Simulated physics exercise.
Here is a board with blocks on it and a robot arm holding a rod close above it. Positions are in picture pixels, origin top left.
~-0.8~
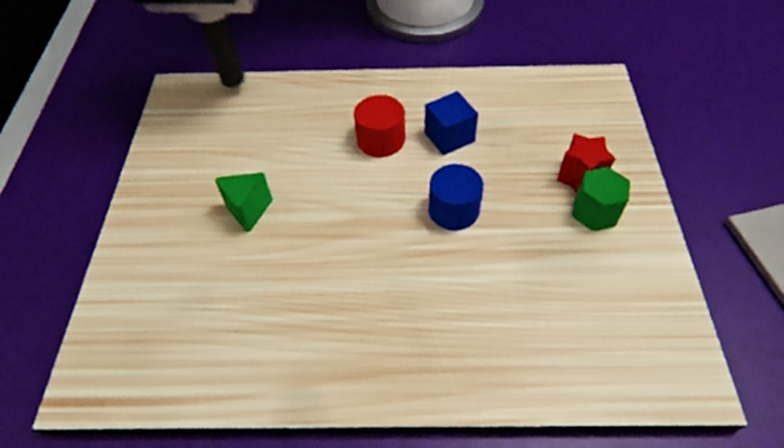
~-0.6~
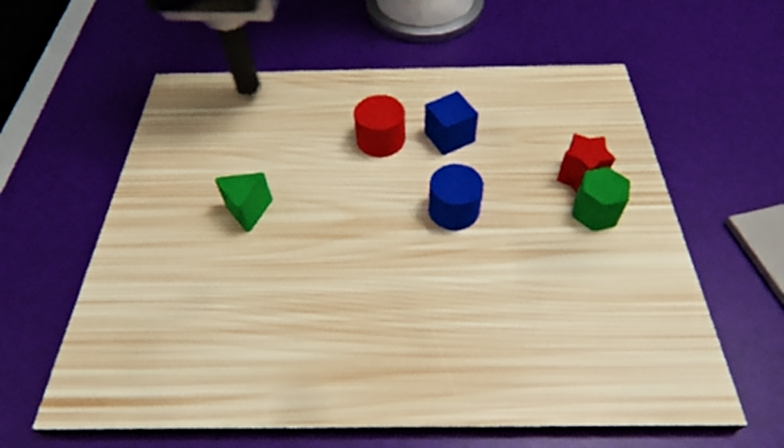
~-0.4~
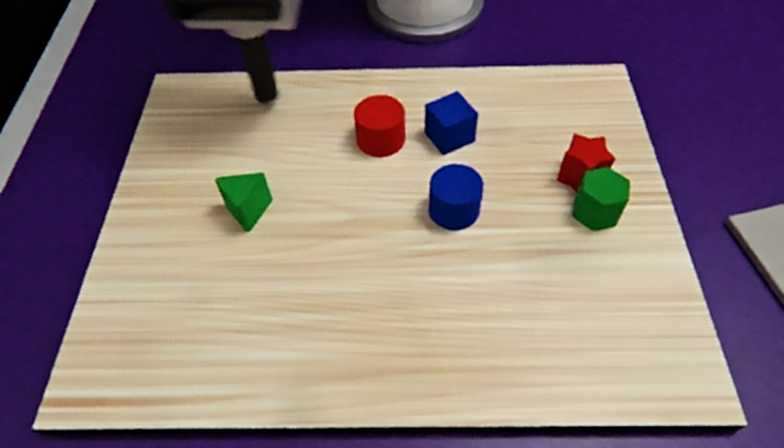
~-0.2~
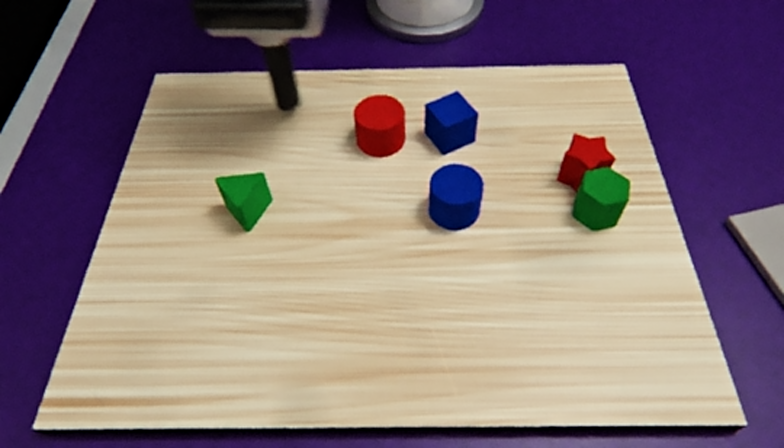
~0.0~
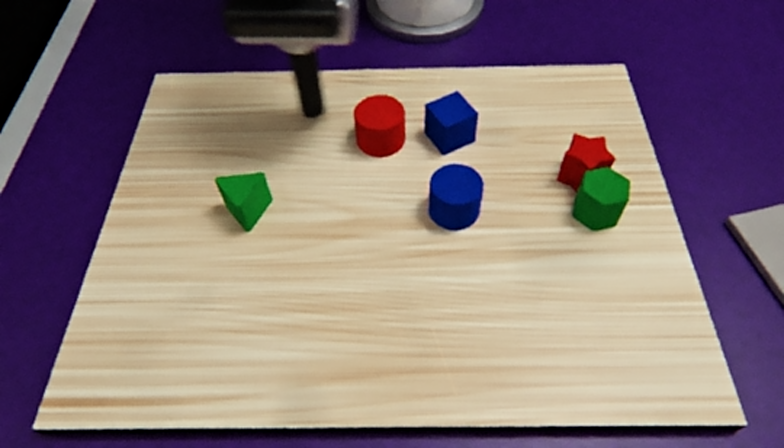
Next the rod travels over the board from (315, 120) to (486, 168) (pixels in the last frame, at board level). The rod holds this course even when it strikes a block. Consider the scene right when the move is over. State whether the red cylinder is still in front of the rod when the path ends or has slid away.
That block remains ahead.
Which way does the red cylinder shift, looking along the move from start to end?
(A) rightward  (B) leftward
A - rightward.
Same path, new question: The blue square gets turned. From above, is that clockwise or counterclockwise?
Turns anticlockwise.
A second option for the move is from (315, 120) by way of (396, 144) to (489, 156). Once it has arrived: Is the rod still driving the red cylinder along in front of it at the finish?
I believe so.
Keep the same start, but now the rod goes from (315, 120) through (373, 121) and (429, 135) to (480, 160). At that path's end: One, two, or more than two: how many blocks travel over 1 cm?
It shifts two blocks.
What follows on the original path. One third of the way, rod (369, 125); red cylinder (403, 118).
Two thirds of the way, rod (427, 141); red cylinder (462, 140); blue square (477, 107), turned 25° anticlockwise.
At the end, rod (487, 158); red cylinder (516, 166); blue square (477, 107), turned 25° anticlockwise; blue cylinder not moved.
